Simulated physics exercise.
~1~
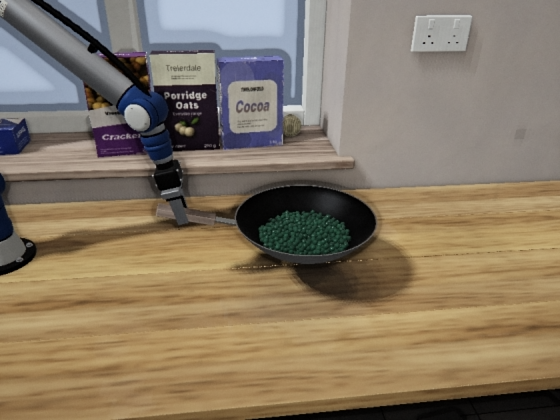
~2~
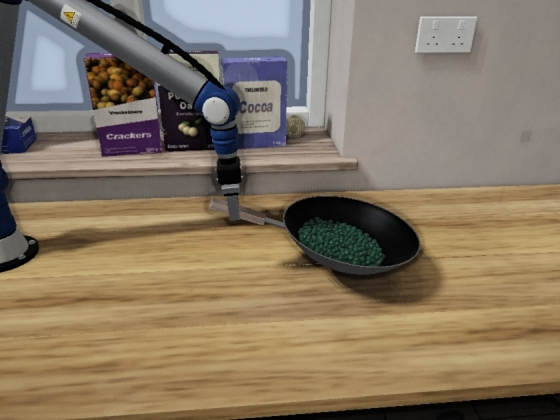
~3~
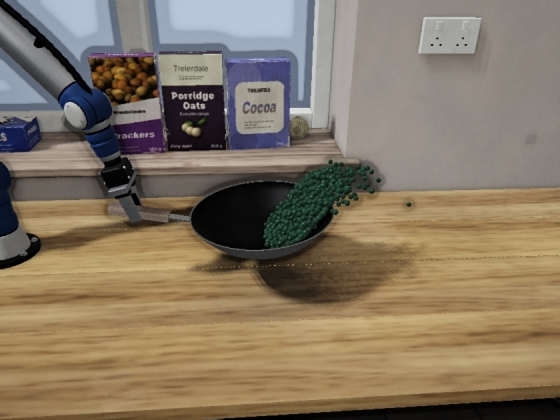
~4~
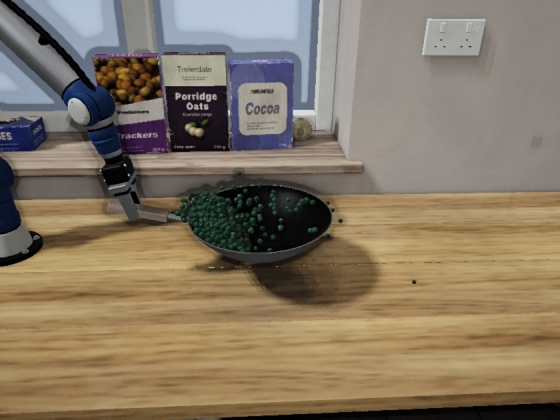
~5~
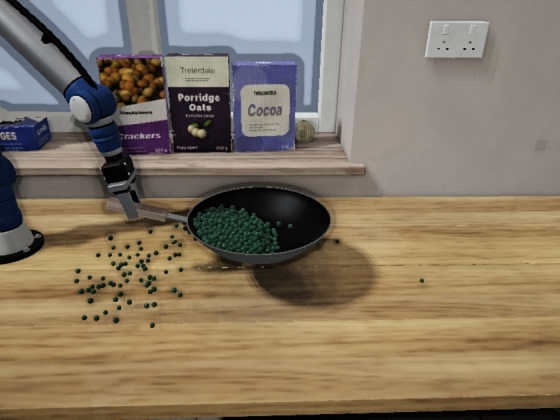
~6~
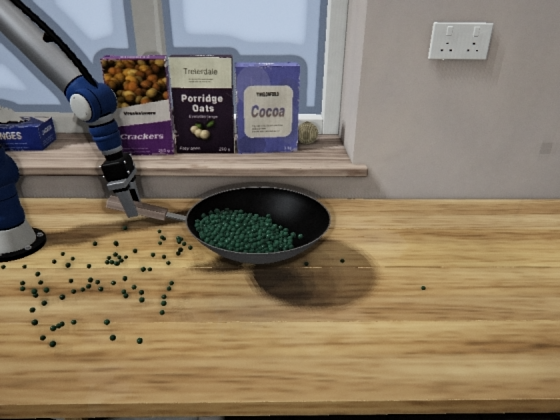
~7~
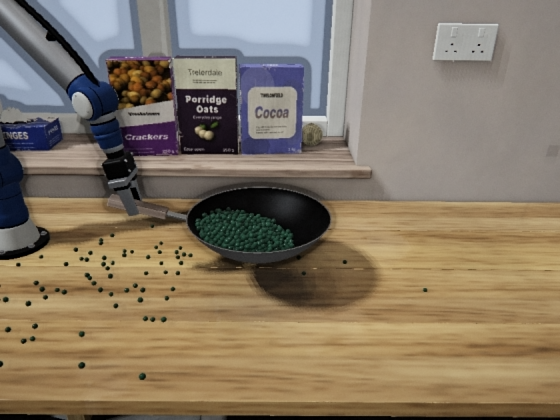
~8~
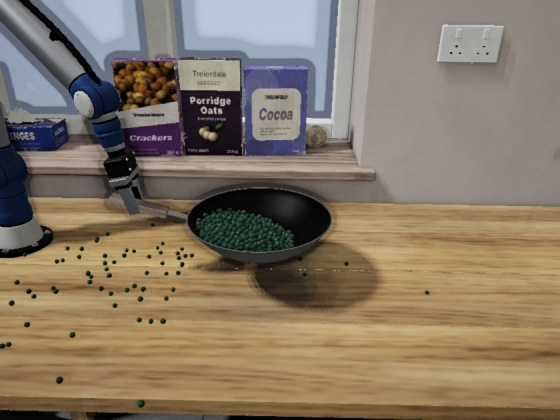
In this clip, a robot arm holding a wok of green beads on a wooden counter moves it right, then back left, tossing the beads up over the rim; most land back in the pan, while many scatter across the counter at left as the wok stays still.
